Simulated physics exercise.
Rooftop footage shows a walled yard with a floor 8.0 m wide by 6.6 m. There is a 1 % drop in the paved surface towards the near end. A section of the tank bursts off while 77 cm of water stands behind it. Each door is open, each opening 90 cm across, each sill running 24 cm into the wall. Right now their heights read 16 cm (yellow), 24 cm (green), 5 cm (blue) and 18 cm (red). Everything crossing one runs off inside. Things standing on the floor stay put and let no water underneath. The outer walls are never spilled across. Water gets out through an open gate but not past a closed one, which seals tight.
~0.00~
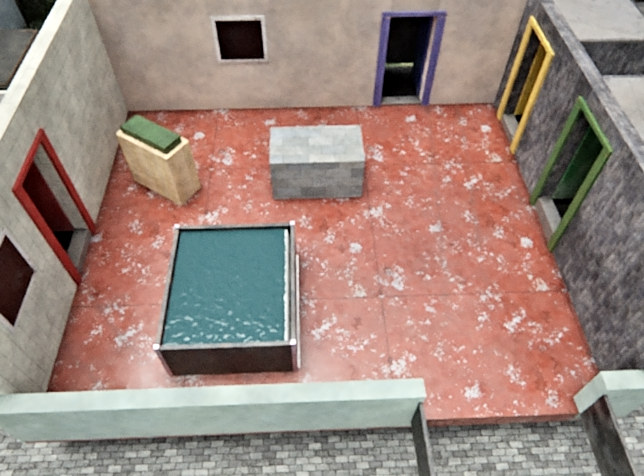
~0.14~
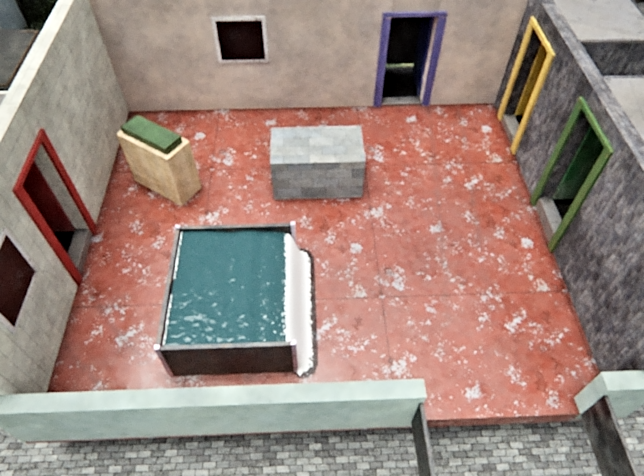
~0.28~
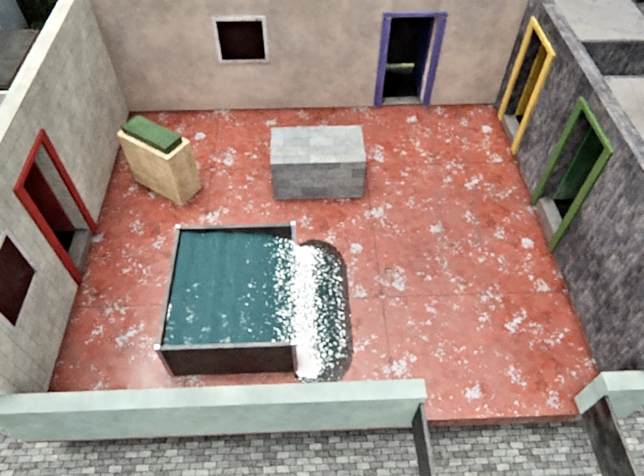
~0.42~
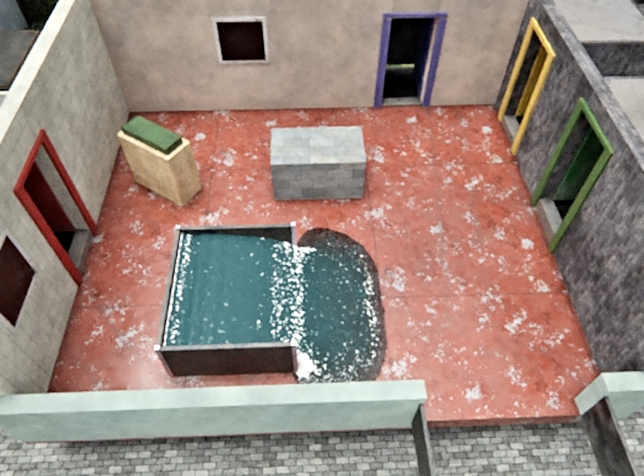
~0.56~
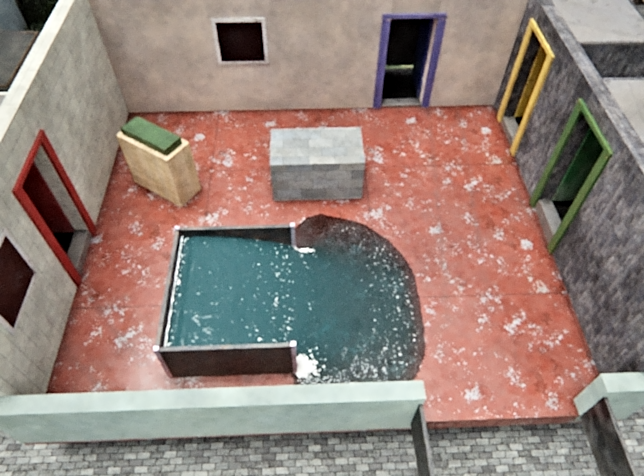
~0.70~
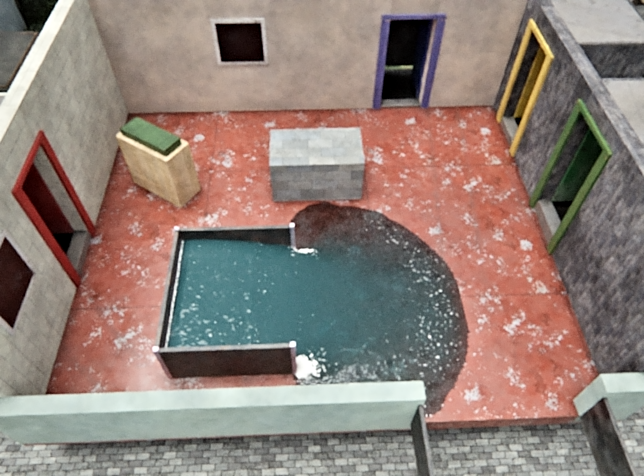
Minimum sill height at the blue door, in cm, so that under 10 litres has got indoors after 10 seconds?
Approx. 6.5 cm.
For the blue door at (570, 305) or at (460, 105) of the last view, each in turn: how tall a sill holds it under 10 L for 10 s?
You'd want about 30 cm there first, then about 16 cm.
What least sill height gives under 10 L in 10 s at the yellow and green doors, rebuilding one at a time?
Some 10.0 cm for yellow, some 21 cm for green.
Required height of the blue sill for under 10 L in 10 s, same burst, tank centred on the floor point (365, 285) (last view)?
About 8.5 centimetres.
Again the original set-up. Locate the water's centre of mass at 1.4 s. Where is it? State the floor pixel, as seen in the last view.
I'd put it close to (336, 308).
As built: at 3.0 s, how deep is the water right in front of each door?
In cm: Yellow 12, green 20, blue 0, red 0.
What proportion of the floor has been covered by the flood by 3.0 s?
45 %.
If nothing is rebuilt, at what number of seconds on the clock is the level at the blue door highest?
That happens close to 5.5 s on the clock.
After 1.4 s water covers 35 % of the floor, deepest (30 cm) near (569, 309); it has not reached the blue door.
After 3.0 s water covers 45 % of the floor, deepest (28 cm) near (603, 397); it has not reached the blue door.
After 10.0 s water covers 85 % of the floor, deepest (10 cm) near (129, 144); 4 cm at the blue door, 21 litres in over its 5 cm sill.
At the blue door as built, the water arrived by 4.0 s and peaked near 9 cm at 5.6 s.
With a sill of 6 cm, 14 litres would have come in within the 10 s; with 8.5 cm, 3 litres. So under 10 litres takes about 6.5 cm.
